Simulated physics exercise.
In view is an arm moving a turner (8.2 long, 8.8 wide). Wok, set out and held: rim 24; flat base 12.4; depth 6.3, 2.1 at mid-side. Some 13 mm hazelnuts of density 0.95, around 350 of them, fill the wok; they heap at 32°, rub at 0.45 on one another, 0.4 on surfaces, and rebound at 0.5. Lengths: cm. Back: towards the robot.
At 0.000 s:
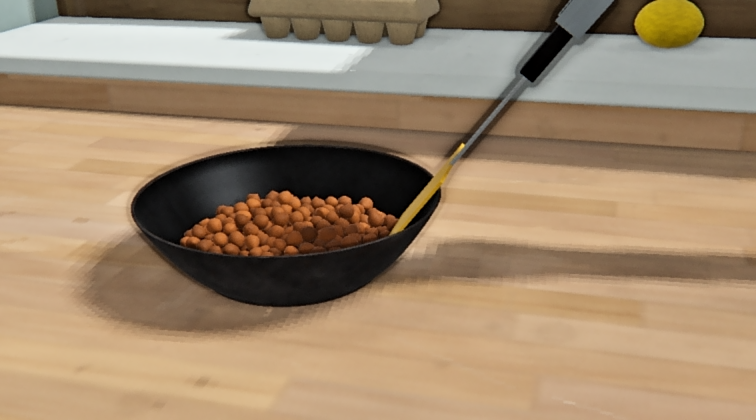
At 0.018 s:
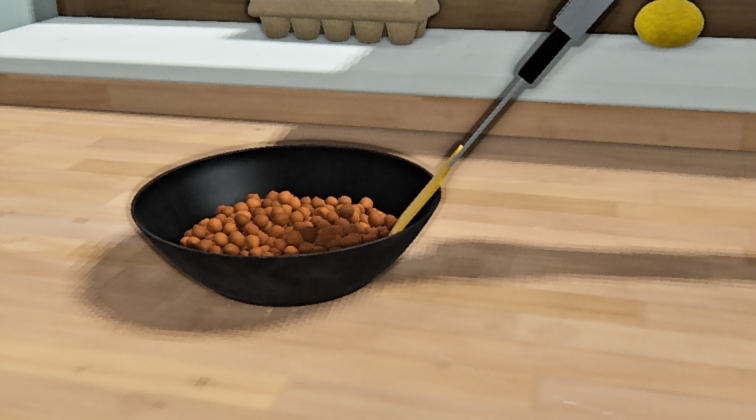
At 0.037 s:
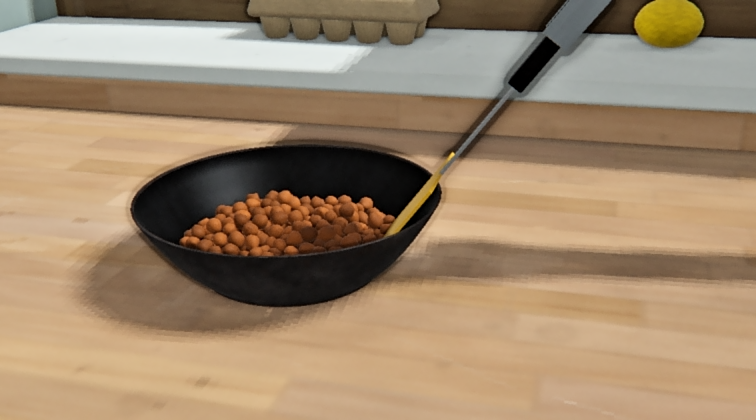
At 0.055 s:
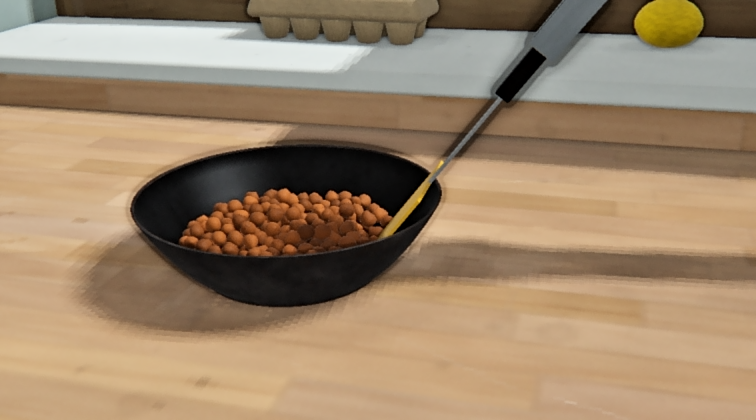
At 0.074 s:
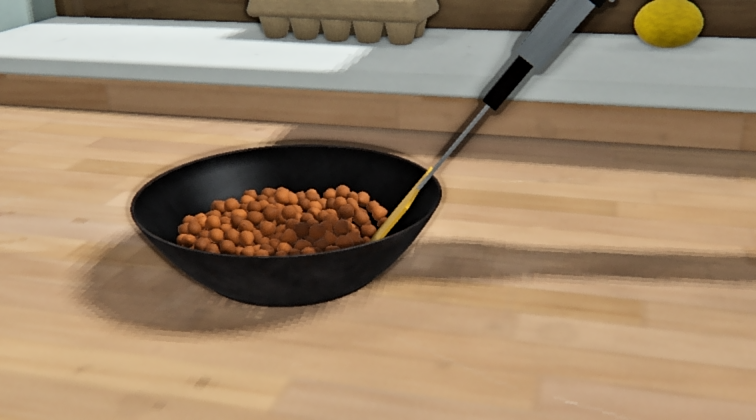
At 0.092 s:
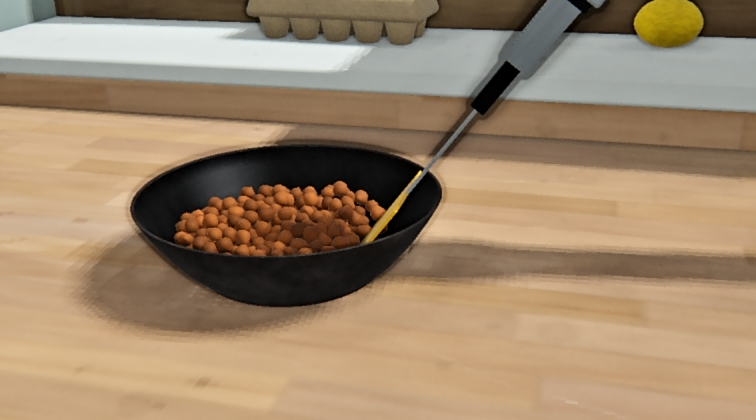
At first, a robot arm holds a slanted turner with its yellowish blade against the right inner side of a black wok heaped with small orange-brown balls. The turner then slides left and slightly down into the wok, pushing the balls a little leftward while the wok stays still.
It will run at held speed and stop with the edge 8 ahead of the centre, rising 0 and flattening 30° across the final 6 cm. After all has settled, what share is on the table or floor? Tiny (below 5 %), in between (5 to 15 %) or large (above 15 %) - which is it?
In between, so 5 to 15 %.
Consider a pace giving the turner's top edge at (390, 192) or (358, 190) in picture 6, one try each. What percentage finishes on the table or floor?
First try around 15 %, second try around 35 %.
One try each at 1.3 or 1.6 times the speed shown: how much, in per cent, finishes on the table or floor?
Around 15 per cent and around 20 per cent.
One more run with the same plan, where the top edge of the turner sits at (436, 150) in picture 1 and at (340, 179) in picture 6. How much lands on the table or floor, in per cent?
Near 40 in a hundred.
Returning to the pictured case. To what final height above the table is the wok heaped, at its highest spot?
Some 8.0 cm above the table.
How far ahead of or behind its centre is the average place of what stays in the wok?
Roughly 4.0 centimetres ahead.
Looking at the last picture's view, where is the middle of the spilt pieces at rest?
Approximately at (127, 229).
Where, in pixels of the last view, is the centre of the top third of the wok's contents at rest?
The centre sits close to (199, 191).
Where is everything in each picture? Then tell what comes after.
In the first picture, the turner top edge at (453, 162), sloping 53°; upper third of the load around (289, 230), from x 185 to 395, top at y 200; 353 in the wok.
In the second picture, the turner top edge at (452, 164), sloping 53°; upper third of the load around (289, 230), from x 185 to 395, top at y 200.
In the third picture, the turner top edge at (443, 171), sloping 53°; upper third of the load around (289, 229), from x 185 to 390, top at y 200.
In the fourth picture, the turner top edge at (431, 180), sloping 53°; upper third of the load around (286, 227), from x 185 to 385, top at y 195.
In the fifth picture, the turner top edge at (420, 187), sloping 53°; upper third of the load around (282, 227), from x 185 to 385, top at y 190.
In the sixth picture, the turner top edge at (409, 190), sloping 53°; upper third of the load around (276, 224), from x 180 to 380, top at y 190; 353 in the wok.
After 0.19 s, sloping 53°, highest piece 5 above the table; 353 in the wok.
After 0.29 s, sloping 40°, highest piece 7 above the table; 353 in the wok.
After 0.54 s, sloping 23°, highest piece 8 above the table; 324 in the wok, 25 on the table or floor, 4 on the blade or in flight.
After 1.59 s, sloping 23°, highest piece 8 above the table; 323 in the wok, 30 on the table or floor.
In the end, 323 in the wok, 30 on the table or floor. That is 8 % on the table or floor.
